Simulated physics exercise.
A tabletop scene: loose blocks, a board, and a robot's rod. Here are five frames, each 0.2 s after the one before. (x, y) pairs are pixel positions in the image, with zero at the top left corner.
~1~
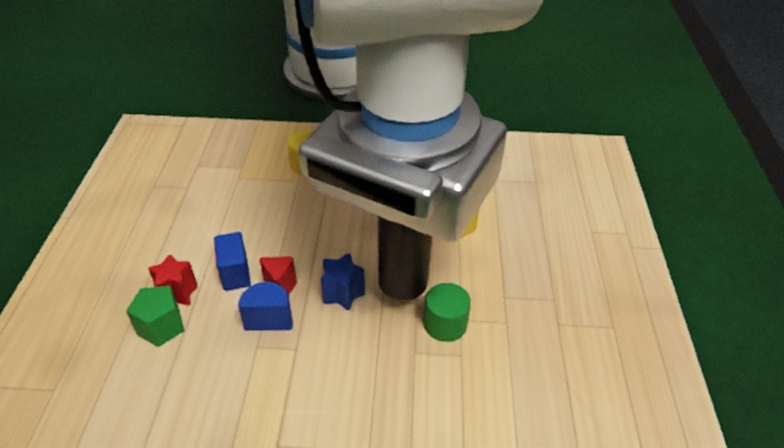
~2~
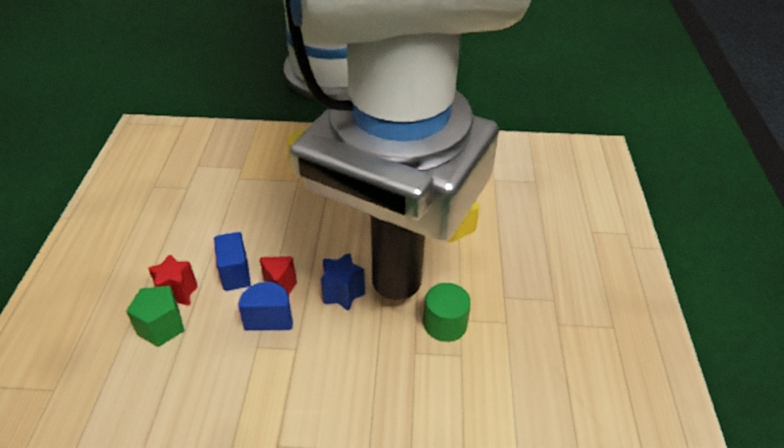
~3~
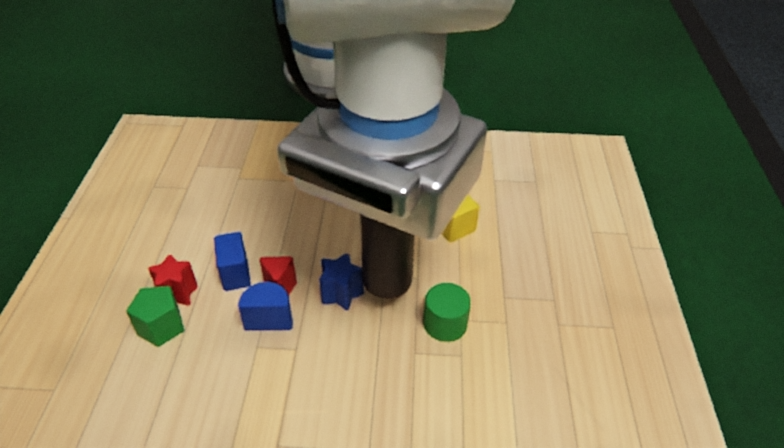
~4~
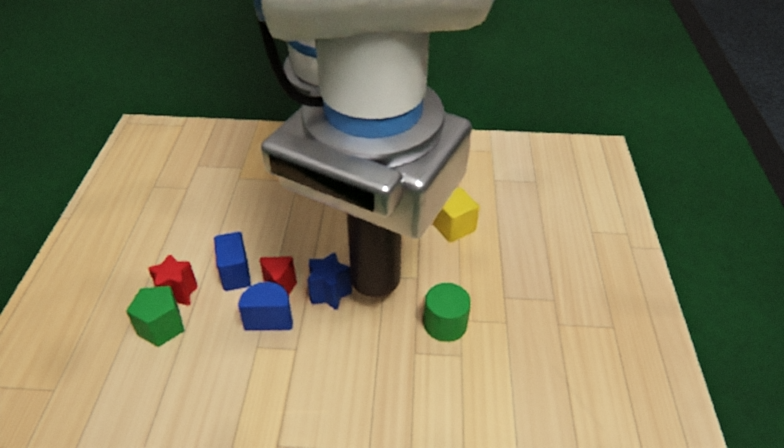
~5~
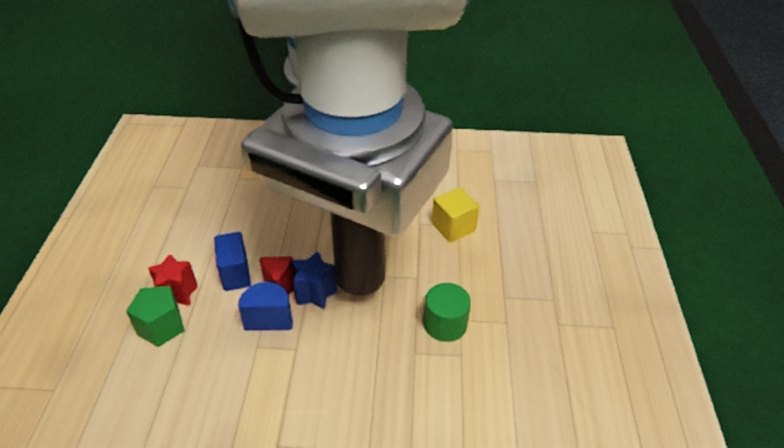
Robot arm with a dark rod moving left across a wooden tabletop, pushing a blue star block toward a red triangle.
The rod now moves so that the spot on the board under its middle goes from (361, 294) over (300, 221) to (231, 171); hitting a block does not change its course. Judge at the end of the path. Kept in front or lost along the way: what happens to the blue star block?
The block gets away.
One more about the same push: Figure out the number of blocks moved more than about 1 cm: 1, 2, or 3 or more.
I expect one block to move.
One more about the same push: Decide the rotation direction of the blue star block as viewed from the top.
It rotates counterclockwise.
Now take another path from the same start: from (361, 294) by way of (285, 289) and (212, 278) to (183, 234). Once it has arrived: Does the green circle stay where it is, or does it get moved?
The result: It stays put.
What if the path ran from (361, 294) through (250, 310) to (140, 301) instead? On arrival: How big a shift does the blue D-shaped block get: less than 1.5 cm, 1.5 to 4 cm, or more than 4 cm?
Range: Over 4 cm.
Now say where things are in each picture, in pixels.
The first frame shows rod tip (403, 281); block tops, red triangle (276, 264); yellow circle (305, 139); blue star block (341, 269).
The second frame shows rod (397, 281); blocks unchanged.
The third frame shows rod (388, 279); blocks unchanged.
The fourth frame shows rod (375, 278); blue star block (327, 268).
The fifth frame shows rod (360, 276); red triangle (276, 264); yellow circle hidden; blue star block (312, 268).
What follows on the original path. One third of the way, rod (319, 224); red triangle (270, 264); blue star block (303, 257), turned 70° anticlockwise.
Two thirds of the way, rod (274, 184); red triangle (270, 264); blue star block (303, 257), turned 70° anticlockwise.
At the end, rod (227, 153); red triangle (270, 264); yellow circle in place; blue star block (303, 257), turned 70° anticlockwise.
